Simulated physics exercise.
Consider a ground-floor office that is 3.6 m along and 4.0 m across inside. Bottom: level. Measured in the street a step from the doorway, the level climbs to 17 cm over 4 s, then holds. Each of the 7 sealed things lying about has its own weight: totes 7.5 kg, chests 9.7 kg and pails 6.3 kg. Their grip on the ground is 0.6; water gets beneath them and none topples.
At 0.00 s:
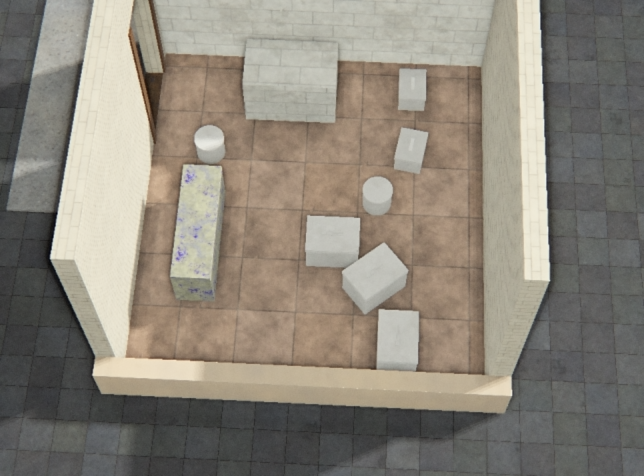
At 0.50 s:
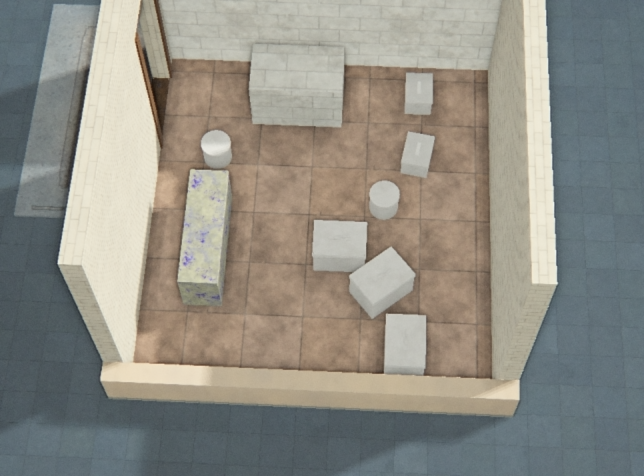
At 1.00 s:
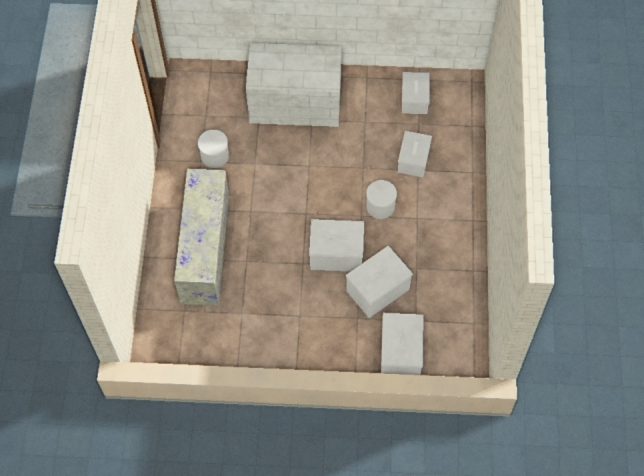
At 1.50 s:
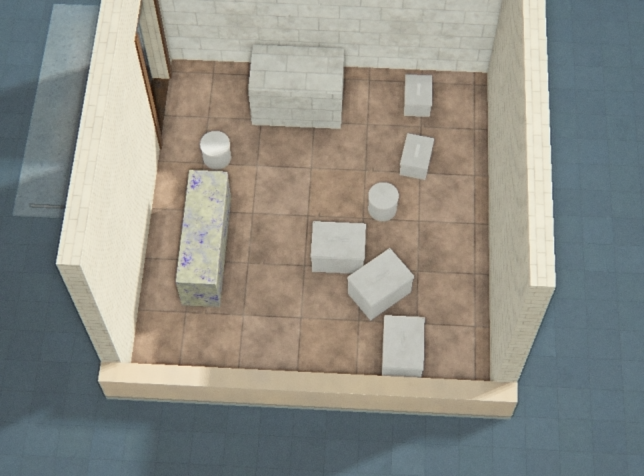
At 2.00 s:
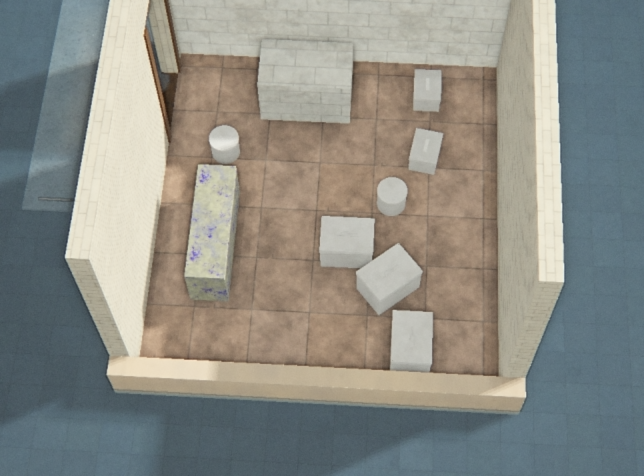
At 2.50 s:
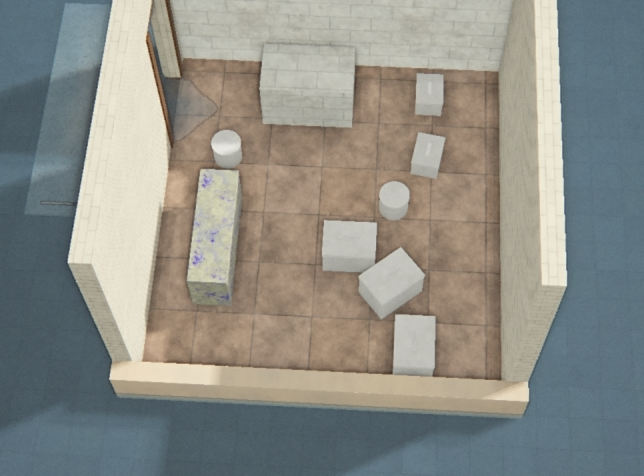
A large pale block stands against the back wall of a roofless, brick-walled room with brown floor tiles, seen from high above its low front edge. A long yellowish box with purple patches sits at left beside a white cylinder, with white boxes and another cylinder scattered at right. The grey paving outside turns blue, the view shifts slightly, and a thin clear patch spreads inside the left doorway while the objects stay put.
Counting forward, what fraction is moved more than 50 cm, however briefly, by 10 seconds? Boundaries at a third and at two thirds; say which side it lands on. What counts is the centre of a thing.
It lands short of a third.
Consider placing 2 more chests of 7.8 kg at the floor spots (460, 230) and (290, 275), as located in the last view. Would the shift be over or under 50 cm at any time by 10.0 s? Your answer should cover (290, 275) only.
That spot comes out lower.
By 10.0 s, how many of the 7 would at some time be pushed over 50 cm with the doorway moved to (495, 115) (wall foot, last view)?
Then 1 of them would.
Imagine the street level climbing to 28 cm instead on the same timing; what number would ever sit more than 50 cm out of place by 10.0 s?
In that case 6 of them.
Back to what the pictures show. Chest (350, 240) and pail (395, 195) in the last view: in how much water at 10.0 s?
Roughly 4 and 5 cm.
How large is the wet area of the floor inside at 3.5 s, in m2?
Roughly 1.5 m2.
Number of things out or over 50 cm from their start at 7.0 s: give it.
0 in all.
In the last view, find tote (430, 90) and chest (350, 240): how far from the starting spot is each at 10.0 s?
Net displacement, in order: 0 cm; 30 cm.
After 3.5 s 0 of 7 are over 50 cm from their spots; 0 afloat.
After 4.5 s 0 of 7 are over 50 cm from their spots; 0 afloat.
After 7.0 s 0 of 7 are over 50 cm from their spots; 0 afloat.
After 10.0 s 0 of 7 are over 50 cm from their spots, and 0 have been at some point; 0 afloat.
